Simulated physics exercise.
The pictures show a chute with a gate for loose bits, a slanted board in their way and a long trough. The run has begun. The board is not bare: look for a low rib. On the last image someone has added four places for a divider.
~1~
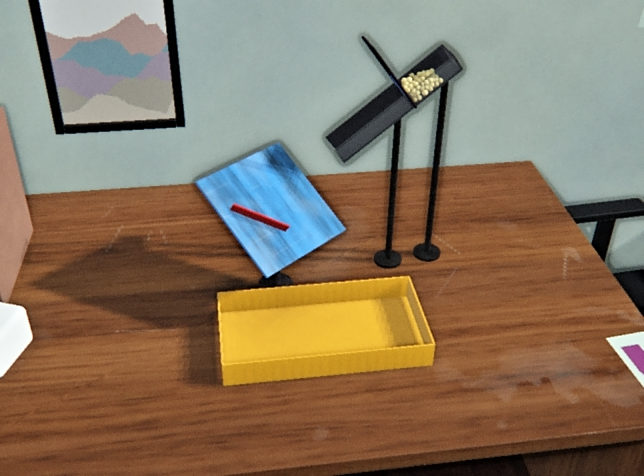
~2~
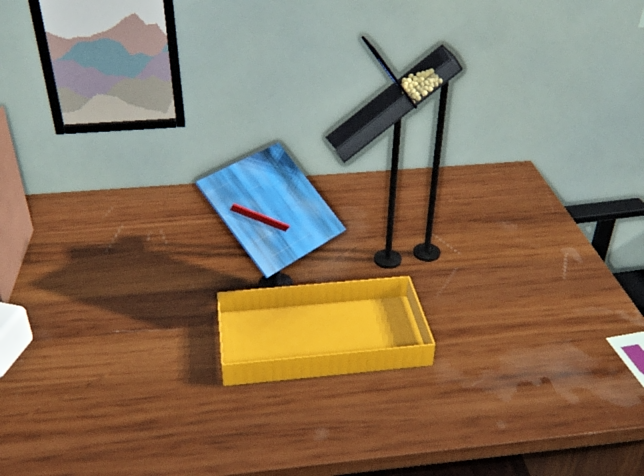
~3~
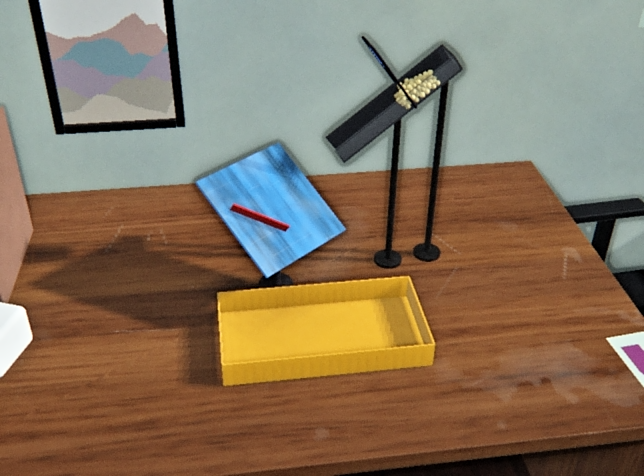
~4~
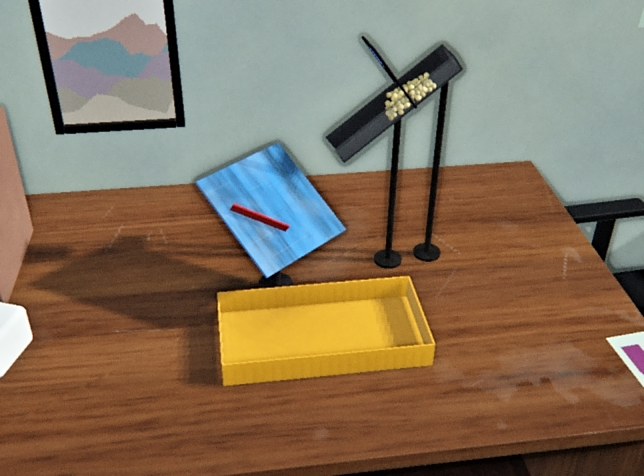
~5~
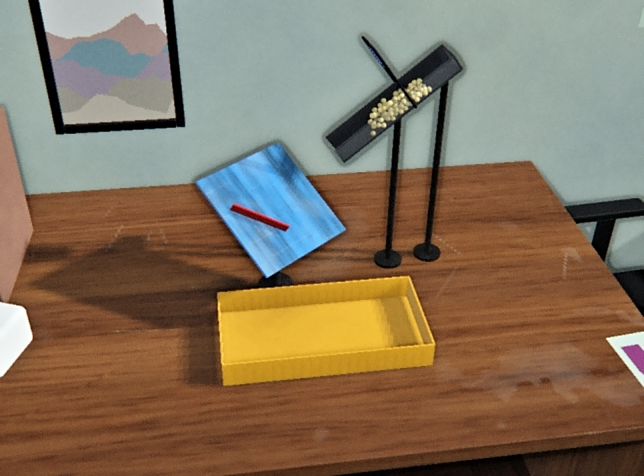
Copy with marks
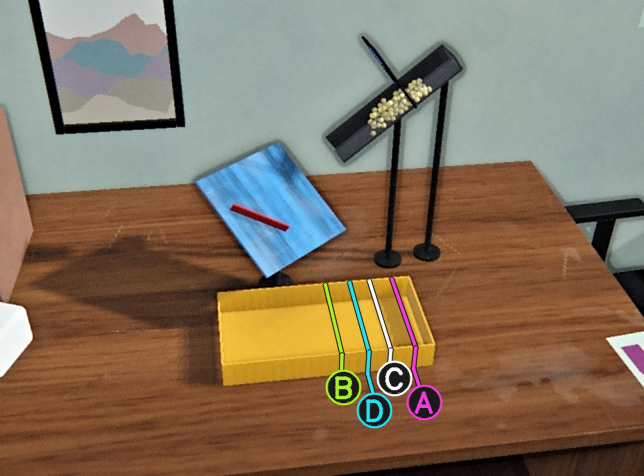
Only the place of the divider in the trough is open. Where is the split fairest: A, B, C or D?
Line B does it best.
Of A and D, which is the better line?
It is D.
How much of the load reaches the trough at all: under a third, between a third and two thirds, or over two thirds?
About that: Over two thirds.
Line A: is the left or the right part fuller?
The left side.
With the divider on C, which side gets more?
The left side.
On the marked copy, line A crosses the front rim at (415, 346); line B crosses the front rim at (341, 353); line C crosses the front rim at (390, 349); line D crosses the front rim at (368, 351).
With A, of what is caught, nearly all on the left of the divider, a stray few on the right.
With B, of what is caught, about a third on the left of the divider, about two thirds on the right.
With C, of what is caught, nearly all on the left of the divider, a stray few on the right.
With D, of what is caught, most on the left of the divider, a small part on the right.
